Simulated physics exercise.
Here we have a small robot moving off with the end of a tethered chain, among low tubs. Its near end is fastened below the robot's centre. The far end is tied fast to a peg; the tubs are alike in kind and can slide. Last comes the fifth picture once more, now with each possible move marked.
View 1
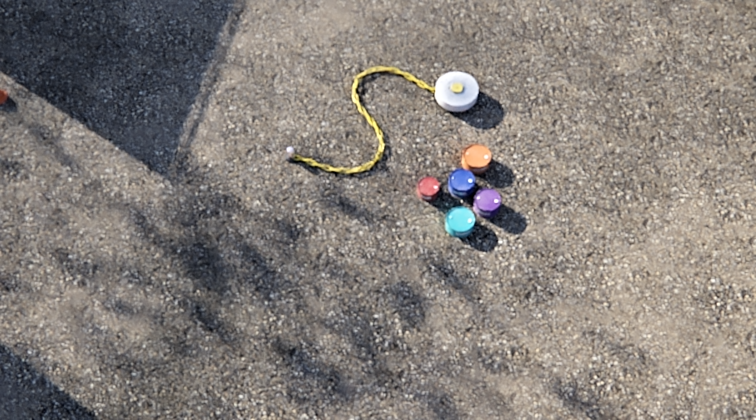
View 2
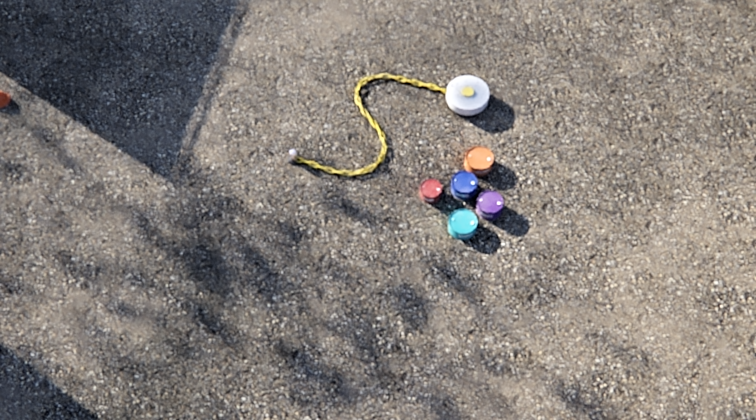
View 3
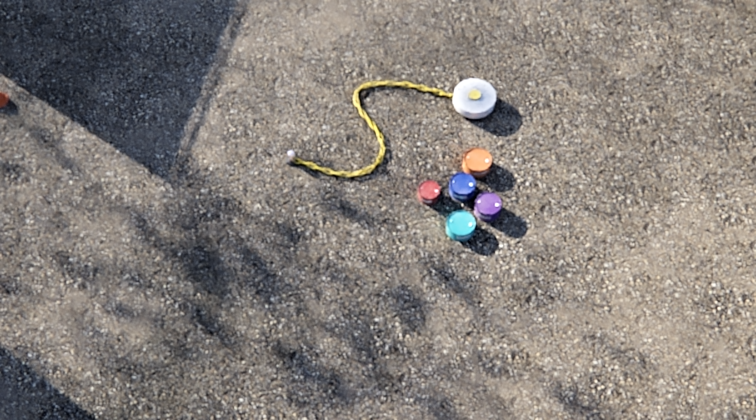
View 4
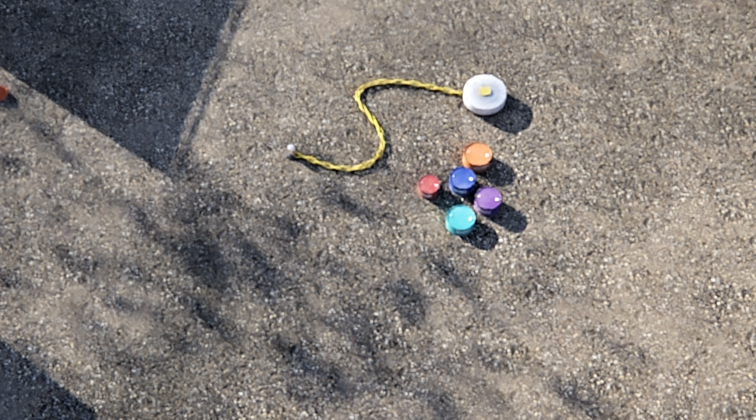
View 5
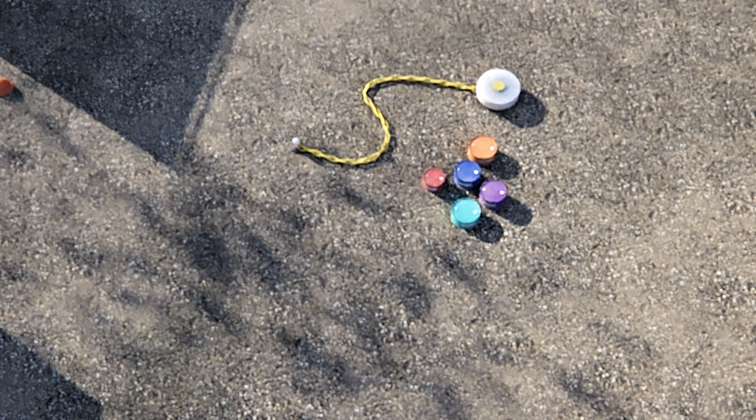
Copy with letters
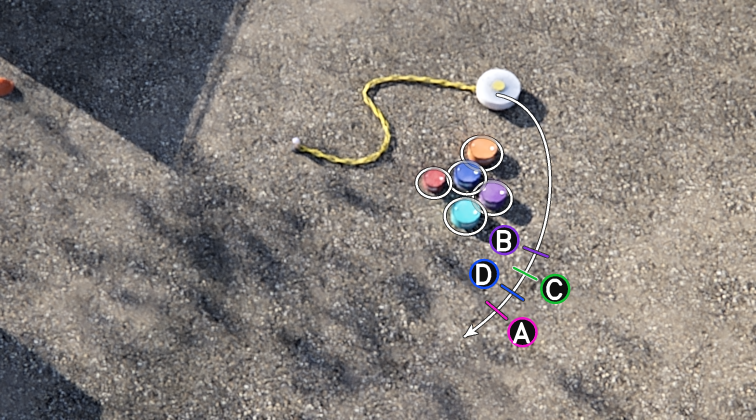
At first, a round white device sits at the upper right end of a curving yellow cord, above five small coloured tubs on rough pavement. It then moves a short way to the right, drawing out the upper part of the cord, while the clustered tubs stay together without shifting among themselves.
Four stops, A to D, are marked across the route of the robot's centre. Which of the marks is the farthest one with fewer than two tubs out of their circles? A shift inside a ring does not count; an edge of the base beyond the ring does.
It can go as far as B.
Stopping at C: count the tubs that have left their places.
Two.
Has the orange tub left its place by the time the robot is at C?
Yes.
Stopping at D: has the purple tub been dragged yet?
By then, yes.
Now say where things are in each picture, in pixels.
The first picture shows peg (291, 154); purple tub (487, 203); orange tub (476, 159).
The second picture shows robot (468, 96); turquoise tub (463, 224).
The third picture shows robot (474, 99); peg (292, 157).
The fourth picture shows robot (485, 96); orange tub (477, 157).
The fifth picture shows robot (498, 90); turquoise tub (466, 214); red tub (434, 180); peg (297, 144).
On the copy, A at (497, 310); B at (536, 252); C at (525, 274); D at (512, 293); the route from (498, 95) via (548, 211) to (464, 337).
On B. First, robot (544, 133).
Then, robot (550, 194).
Finally, robot (537, 248); orange tub (481, 153); none over the rings.
By contrast, A has four over the rings; C has two over the rings; D has three over the rings.
